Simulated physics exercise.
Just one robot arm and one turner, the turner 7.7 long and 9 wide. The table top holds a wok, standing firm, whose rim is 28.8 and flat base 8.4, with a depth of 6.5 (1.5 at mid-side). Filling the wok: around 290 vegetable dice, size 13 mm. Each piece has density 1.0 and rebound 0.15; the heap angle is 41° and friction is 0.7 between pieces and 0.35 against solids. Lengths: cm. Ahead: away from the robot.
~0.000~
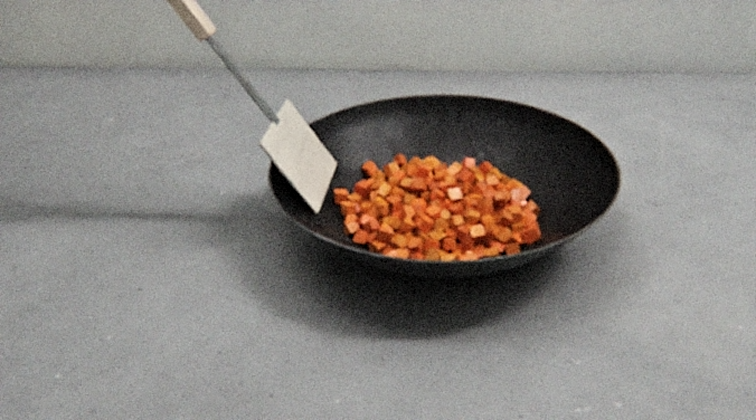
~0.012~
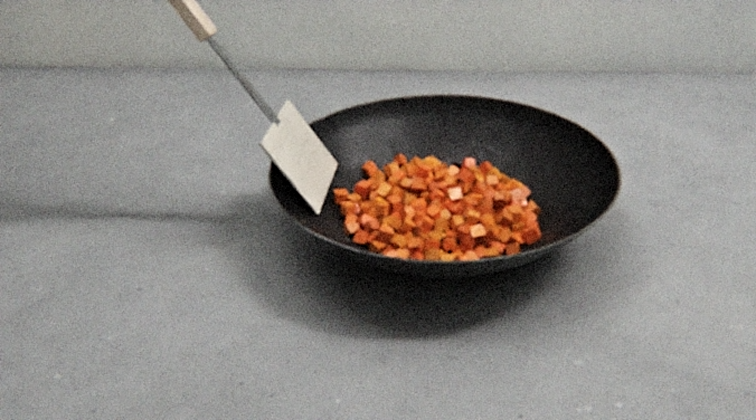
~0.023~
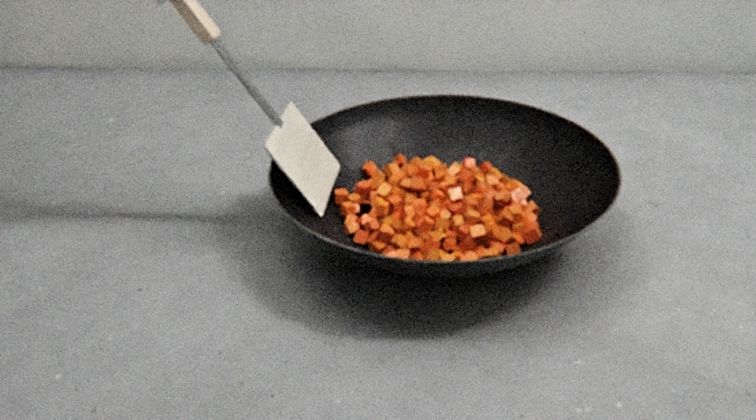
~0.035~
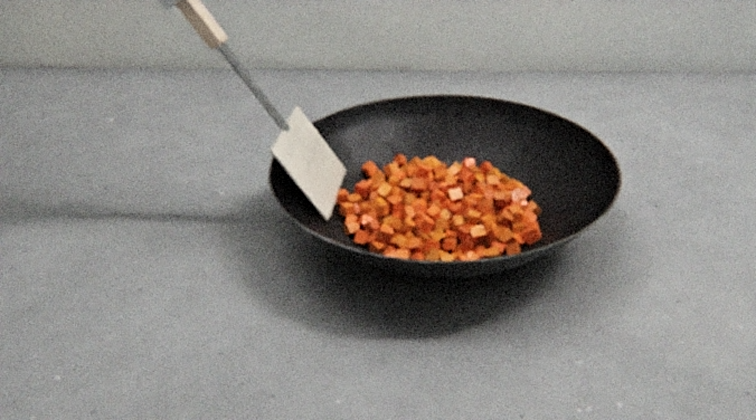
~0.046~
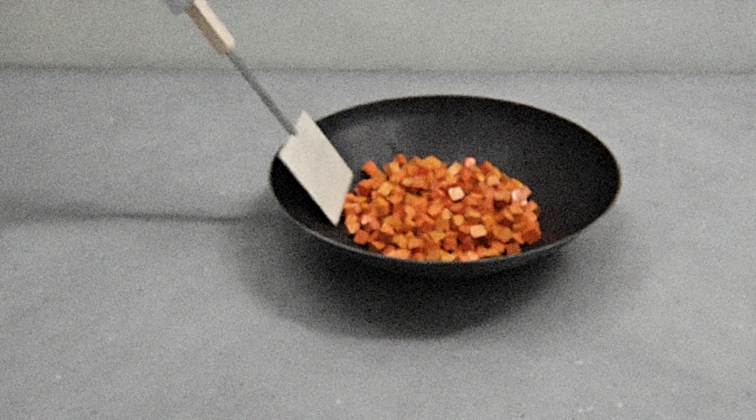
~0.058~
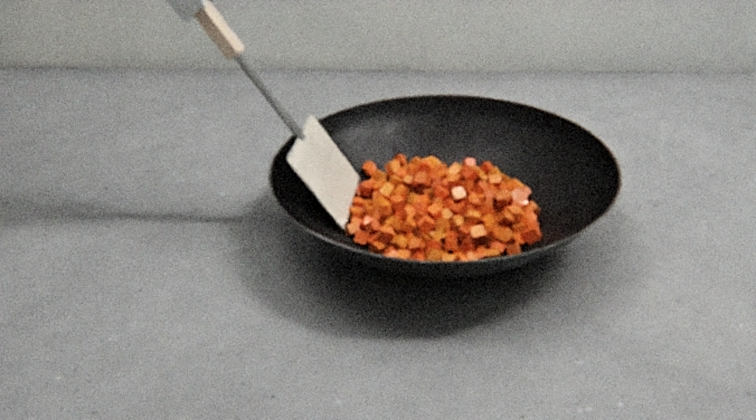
Robot arm easing a pale turner down and rightward inside a black wok, its blade meeting a heap of orange diced vegetables.
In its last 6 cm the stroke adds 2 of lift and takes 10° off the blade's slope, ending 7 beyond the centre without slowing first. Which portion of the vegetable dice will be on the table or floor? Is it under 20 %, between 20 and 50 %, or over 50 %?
It is under 20 %.
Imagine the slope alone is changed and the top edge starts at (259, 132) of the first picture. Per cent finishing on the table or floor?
Some 10 per cent.
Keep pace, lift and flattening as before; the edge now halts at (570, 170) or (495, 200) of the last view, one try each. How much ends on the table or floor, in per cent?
Respectively about 45 and 0 percent end on the table or floor.
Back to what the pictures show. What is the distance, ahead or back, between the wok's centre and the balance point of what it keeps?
What stays is shifted forward by around 6.0 cm.
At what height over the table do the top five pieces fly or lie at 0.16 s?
Around 5 cm above the table.
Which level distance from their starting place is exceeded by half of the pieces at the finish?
Distance: Near 8 cm.
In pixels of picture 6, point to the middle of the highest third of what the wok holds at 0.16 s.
Estimated point: Close to (498, 197).
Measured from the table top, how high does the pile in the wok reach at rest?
Roughly 8.0 cm.
After 0.16 s, sloping 58°, highest piece 5 above the table; 288 in the wok.
After 0.26 s, sloping 54°, highest piece 8 above the table; 288 in the wok.
After 0.51 s, sloping 48°, highest piece 8 above the table; 252 in the wok, 34 on the table or floor, 2 on the blade or in flight.
After 1.56 s, sloping 48°, highest piece 7 above the table; 252 in the wok, 36 on the table or floor.
At rest, 252 in the wok, 36 on the table or floor. That is 12 % on the table or floor.
